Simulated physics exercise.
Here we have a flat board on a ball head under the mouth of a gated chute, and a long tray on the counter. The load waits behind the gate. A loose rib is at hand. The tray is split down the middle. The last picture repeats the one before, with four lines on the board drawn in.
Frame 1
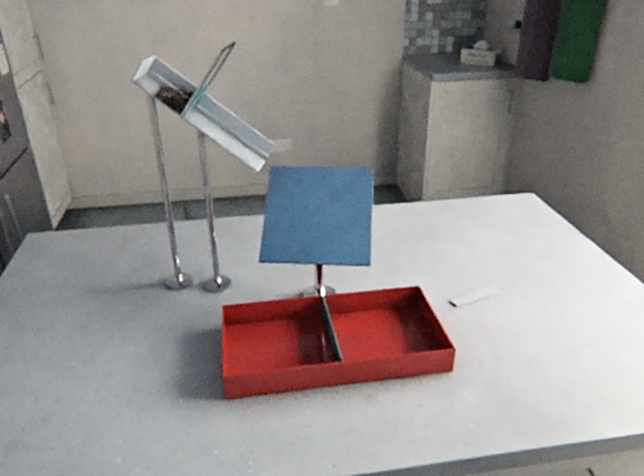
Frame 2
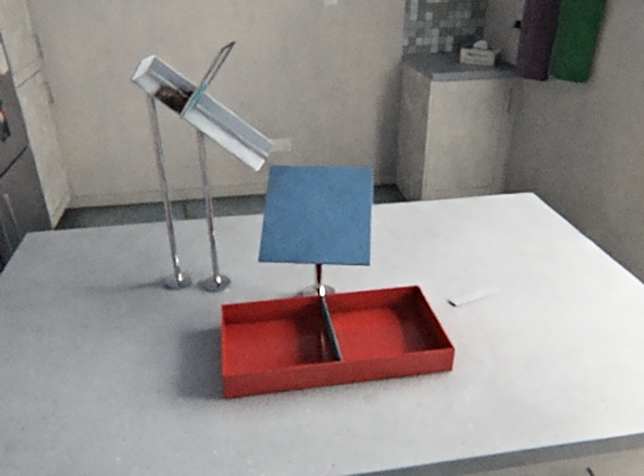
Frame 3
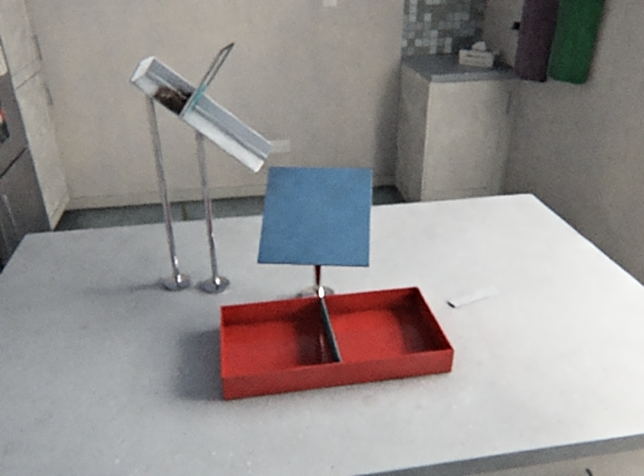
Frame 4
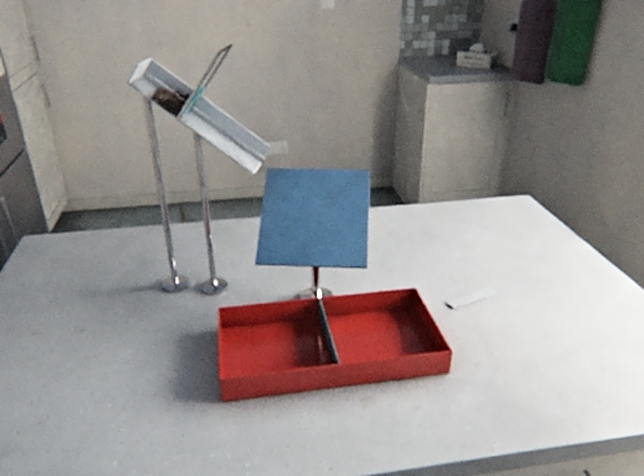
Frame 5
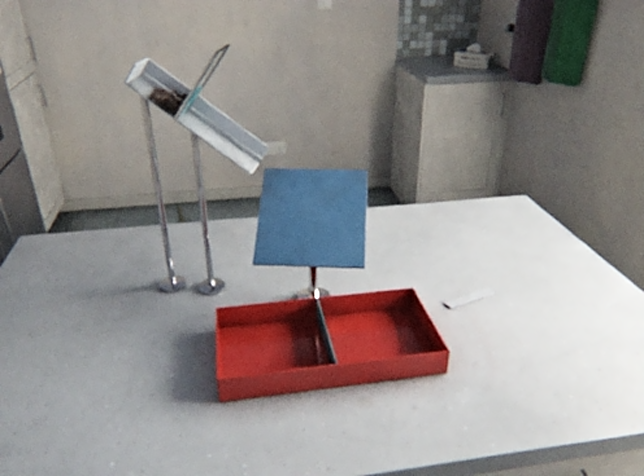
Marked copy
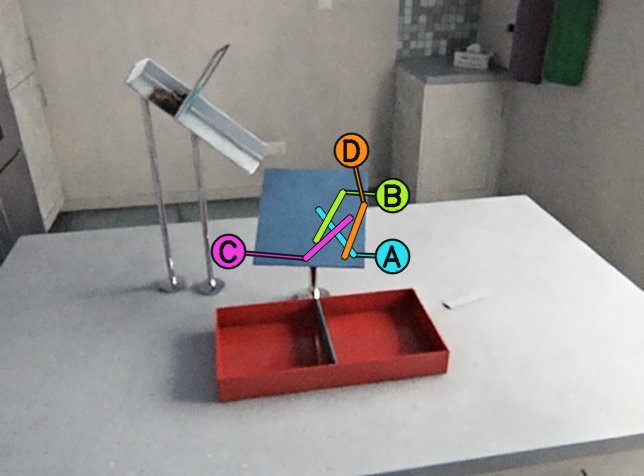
A white counter held a divided red tray, a tilted blue board behind it, and a sloping chute with small brown balls behind its gate; nothing moved except the view, which shifted very slightly.
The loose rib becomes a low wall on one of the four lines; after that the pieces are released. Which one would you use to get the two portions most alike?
Go for D.
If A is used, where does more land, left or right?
More lands on the right.
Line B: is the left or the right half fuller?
Left.
On the marked copy, line A from (318, 209) to (353, 254); line B from (343, 192) to (316, 240); line C from (350, 217) to (305, 258); line D from (364, 204) to (344, 256).
If A is chosen, of what is caught, about a quarter in the left half, most in the right.
If B is chosen, of what is caught, nearly all in the left half, a small part in the right.
If C is chosen, of what is caught, most in the left half, a small part in the right.
If D is chosen, of what is caught, about half in the left half, about half in the right.
